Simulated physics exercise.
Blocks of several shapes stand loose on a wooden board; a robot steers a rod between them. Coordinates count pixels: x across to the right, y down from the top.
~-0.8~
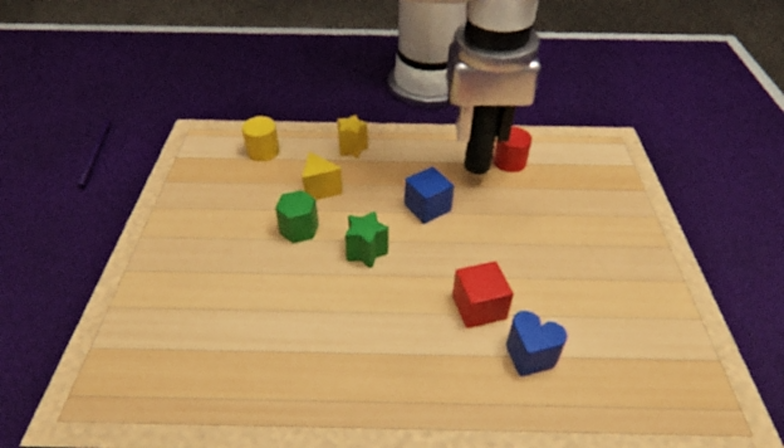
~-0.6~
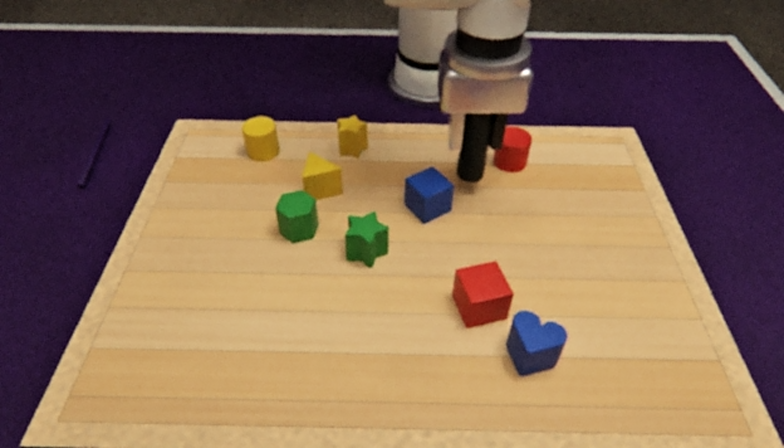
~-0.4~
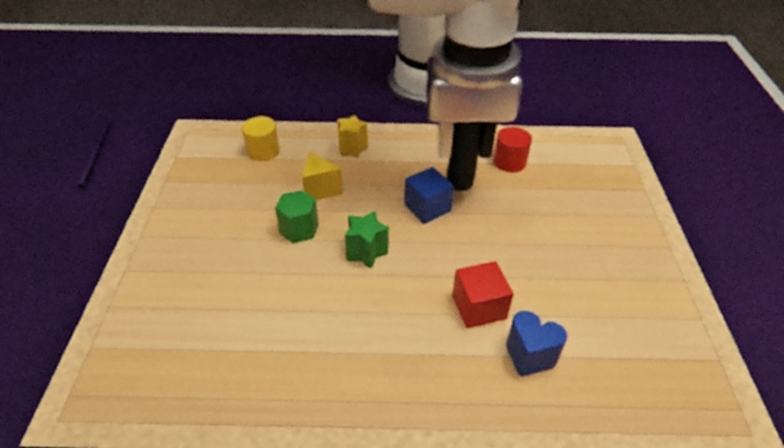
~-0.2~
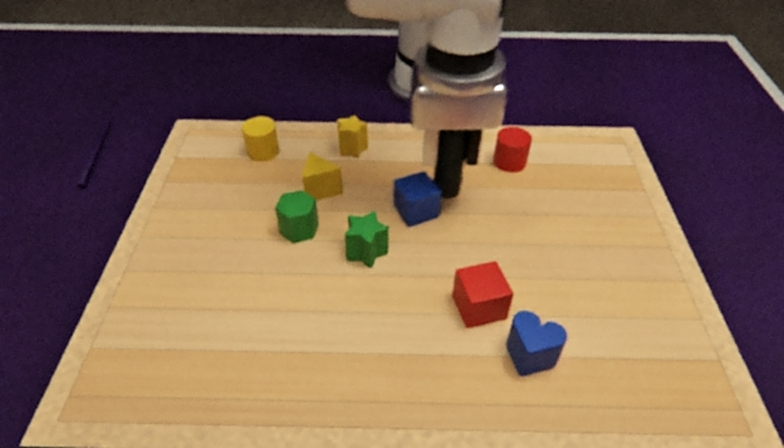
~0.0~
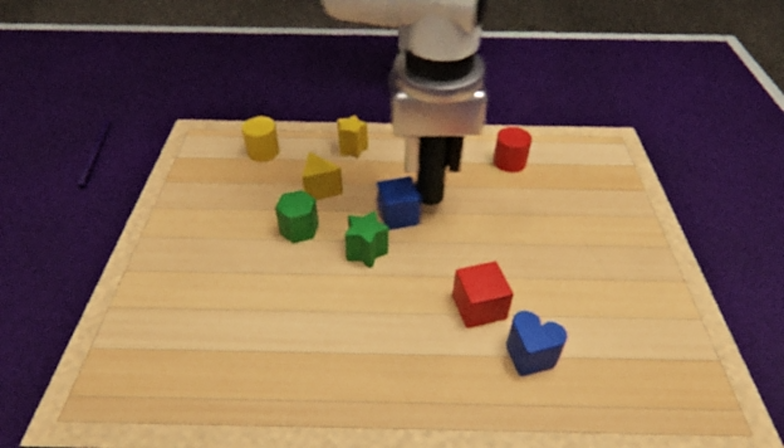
A robot arm moves its rod left and pushes the blue cube left across the board.
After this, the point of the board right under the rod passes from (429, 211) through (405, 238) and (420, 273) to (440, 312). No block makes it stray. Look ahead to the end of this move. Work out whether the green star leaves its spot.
The push misses it.
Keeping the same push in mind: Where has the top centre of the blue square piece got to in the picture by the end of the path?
My estimate: (375, 197).
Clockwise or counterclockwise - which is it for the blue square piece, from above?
Watching from overhead, you'd notice the blue square piece rotating clockwise.
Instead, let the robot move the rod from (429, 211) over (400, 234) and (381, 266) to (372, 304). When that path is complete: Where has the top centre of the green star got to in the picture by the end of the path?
The middle of the upper face of the green star will lie at about (348, 239) in the picture.
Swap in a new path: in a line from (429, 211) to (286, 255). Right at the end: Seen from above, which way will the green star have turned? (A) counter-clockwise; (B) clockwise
My pick is A.
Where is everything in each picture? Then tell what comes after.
In the first picture, tip of the rod at (477, 167), middles of tops, green star at (365, 225), blue square piece at (430, 181).
In the second picture, rod at (470, 175), nothing pushed.
In the third picture, rod at (460, 183), nothing pushed.
In the fourth picture, rod at (446, 190), blue square piece at (417, 185).
In the fifth picture, rod at (430, 197), green star at (365, 225), blue square piece at (399, 190).
On the path given first. One third of the way, rod at (406, 225); blue square piece at (375, 197), turned 35° clockwise.
Two thirds of the way, rod at (422, 261); blue square piece at (375, 197), turned 35° clockwise.
At the end, rod at (442, 299); green star unmoved; blue square piece at (375, 197), turned 35° clockwise.
